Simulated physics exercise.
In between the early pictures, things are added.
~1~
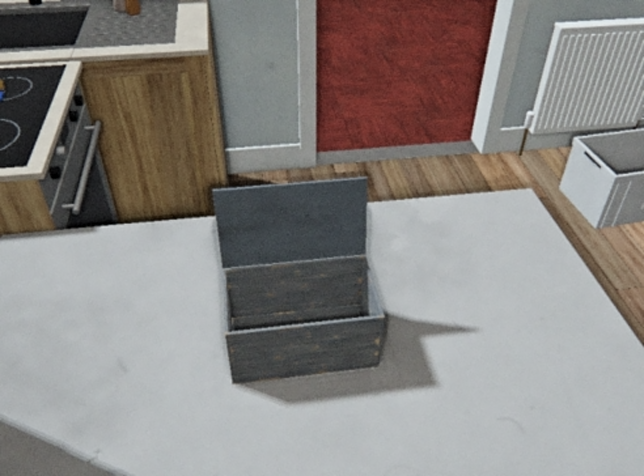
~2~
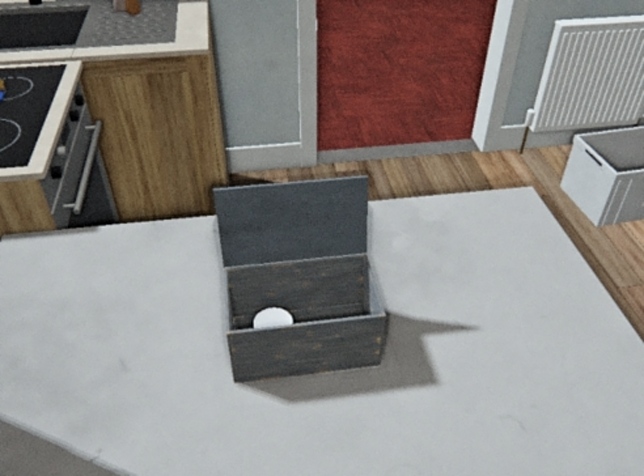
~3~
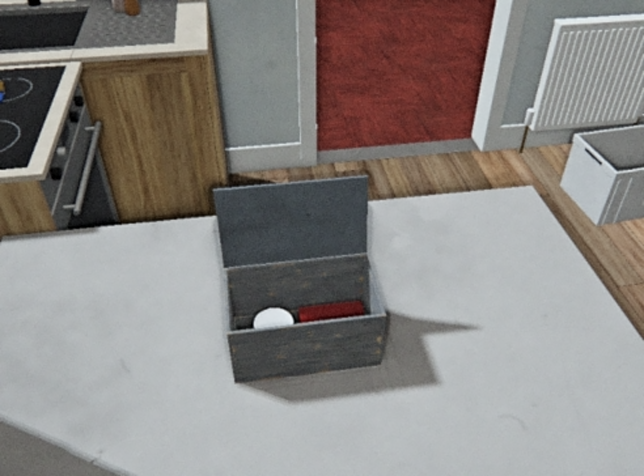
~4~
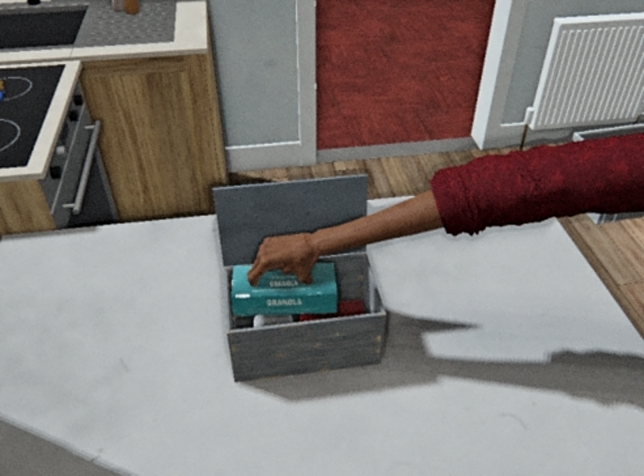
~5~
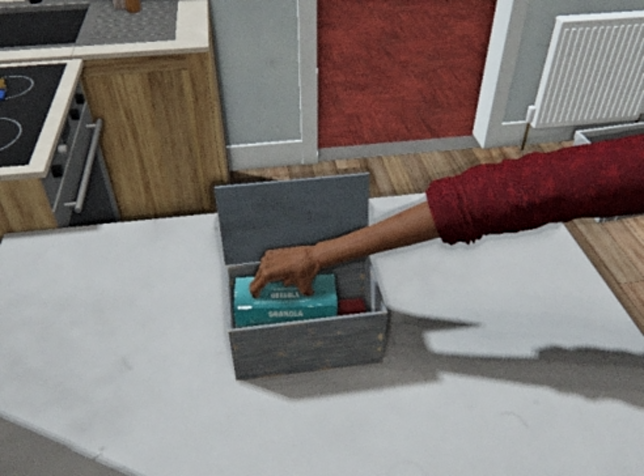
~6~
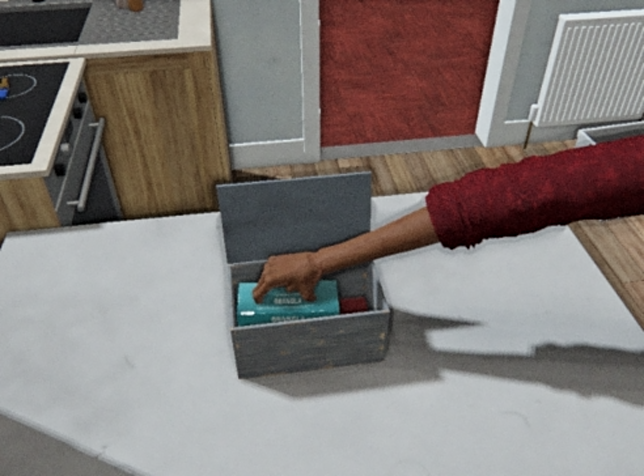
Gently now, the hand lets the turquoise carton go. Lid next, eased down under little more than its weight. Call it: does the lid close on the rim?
My call is that it closes.
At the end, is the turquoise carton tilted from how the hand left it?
By the end the turquoise carton has kept its angle.
Then, 1.10 s on from there, lid starting down.
Then, 1.60 s on from there, lid 56° above the rim.
Then, 1.80 s on from there, lid 35° above the rim.
Then, 2.00 s on from there, lid 10° above the rim.
In the end, lid shut; all 3 unmoved. At the end, from the last picture's camera, turquoise carton near (289, 307).
